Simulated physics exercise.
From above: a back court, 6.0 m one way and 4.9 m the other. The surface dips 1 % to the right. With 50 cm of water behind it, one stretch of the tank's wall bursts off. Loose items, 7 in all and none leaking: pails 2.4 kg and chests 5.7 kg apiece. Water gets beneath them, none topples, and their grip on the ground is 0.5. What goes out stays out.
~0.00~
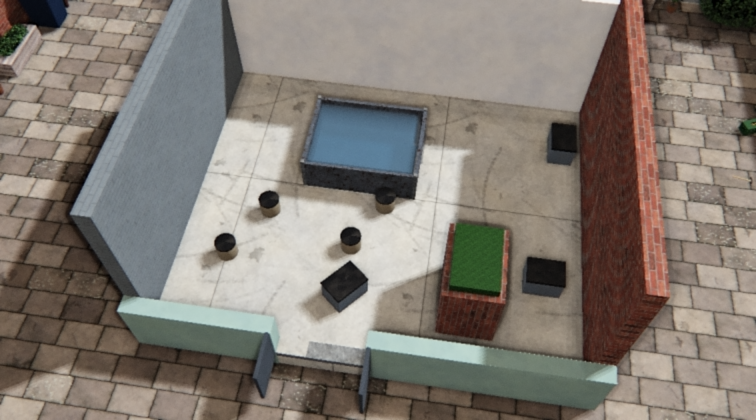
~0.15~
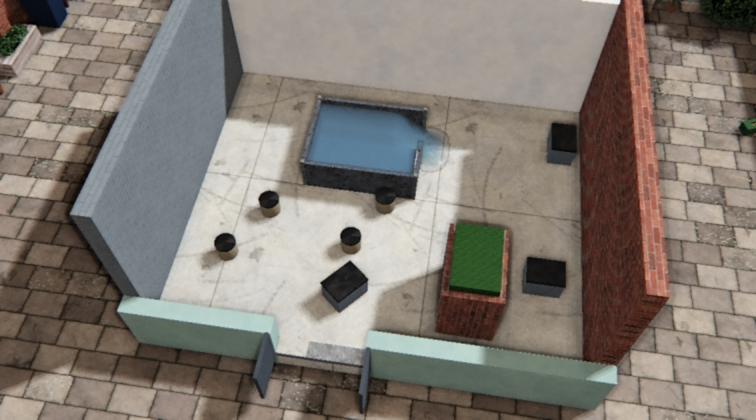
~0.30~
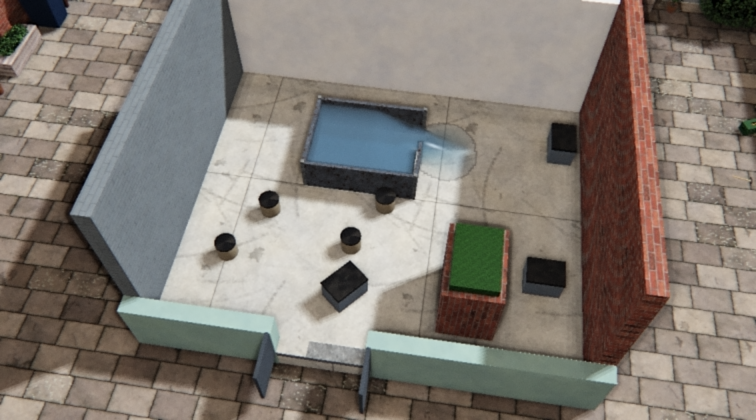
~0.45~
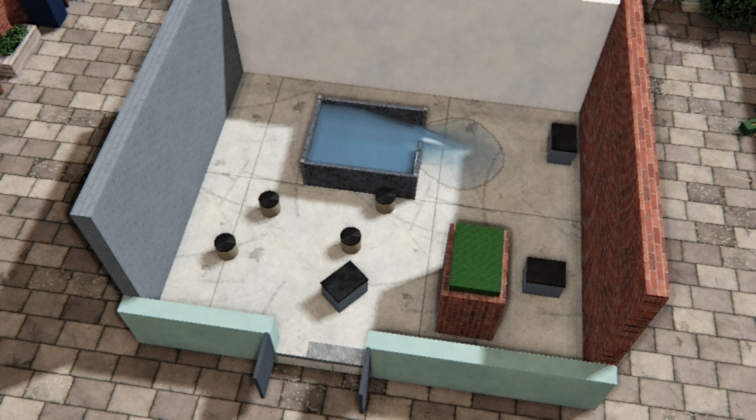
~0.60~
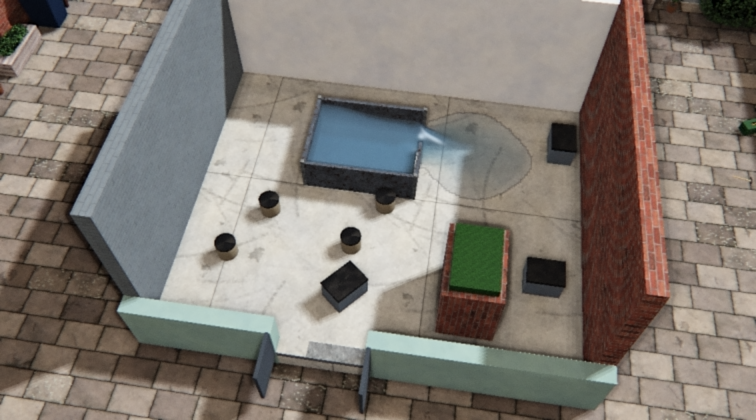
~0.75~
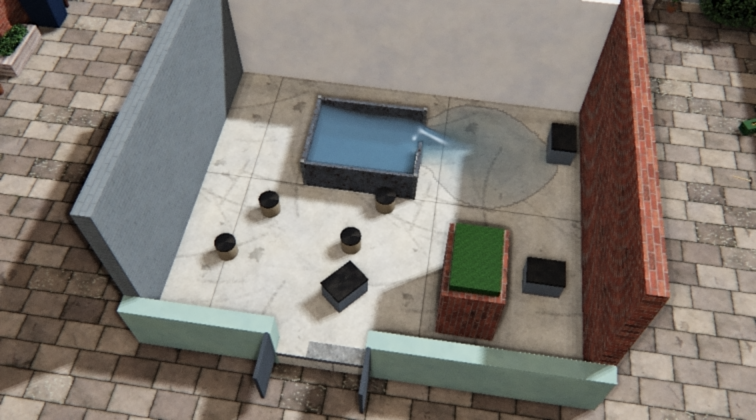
In a walled back court, water burst through the right side of a raised tank and spread rightward across the paving in a widening sheet, while the dark-topped pails and chests stayed still.
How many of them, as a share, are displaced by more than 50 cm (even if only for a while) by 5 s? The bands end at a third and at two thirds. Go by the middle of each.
Share: Under a third.
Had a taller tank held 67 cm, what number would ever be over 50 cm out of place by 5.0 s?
Then 2.
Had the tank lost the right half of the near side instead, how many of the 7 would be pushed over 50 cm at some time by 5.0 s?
In that case 3 of them.
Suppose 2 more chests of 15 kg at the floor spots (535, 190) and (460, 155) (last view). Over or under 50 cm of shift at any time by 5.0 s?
In that order: Past it, past it.
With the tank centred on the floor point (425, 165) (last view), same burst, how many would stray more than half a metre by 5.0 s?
In that case 2 of them.
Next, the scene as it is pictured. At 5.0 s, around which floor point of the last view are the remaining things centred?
Around (374, 265).
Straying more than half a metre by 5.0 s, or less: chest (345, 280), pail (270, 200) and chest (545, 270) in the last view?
In that order: Short of it, less, more.
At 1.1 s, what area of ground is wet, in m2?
Roughly 7.5 m2.
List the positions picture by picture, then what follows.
In the first frame, a chest at (564, 136) rests on the ground; a pail at (269, 199), on the bottom; 2.2 m2 under water; 0 of 7 have shifted.
In the second frame, a chest at (564, 136), on the bottom; a pail at (269, 199), on the bottom; water covers 2.6 m2; 0 of 7 have shifted.
In the third frame, a chest at (564, 136) rests on the ground; a pail at (269, 199) rests on the ground; 3.1 m2 under water; 0 of 7 have shifted.
In the fourth frame, a chest at (564, 136), on the bottom; a pail at (269, 199), on the bottom; water covers 3.8 m2; 0 of 7 have shifted.
In the fifth frame, a chest at (564, 136), on the bottom; a pail at (269, 199), on the bottom; 4.6 m2 under water; 0 of 7 have shifted.
In the sixth frame, a chest at (564, 136) rests on the ground; a pail at (269, 199), on the bottom; 5.6 m2 under water; 0 of 7 have shifted.
After 1.1 s 0 of 7 are over 50 cm from their spots; 0 afloat.
After 2.2 s 0 of 7 are over 50 cm from their spots; 1 afloat.
After 3.5 s 2 of 7 are over 50 cm from their spots; 1 afloat.
After 5.0 s 2 of 7 are over 50 cm from their spots, and 2 have been at some point; 2 afloat.
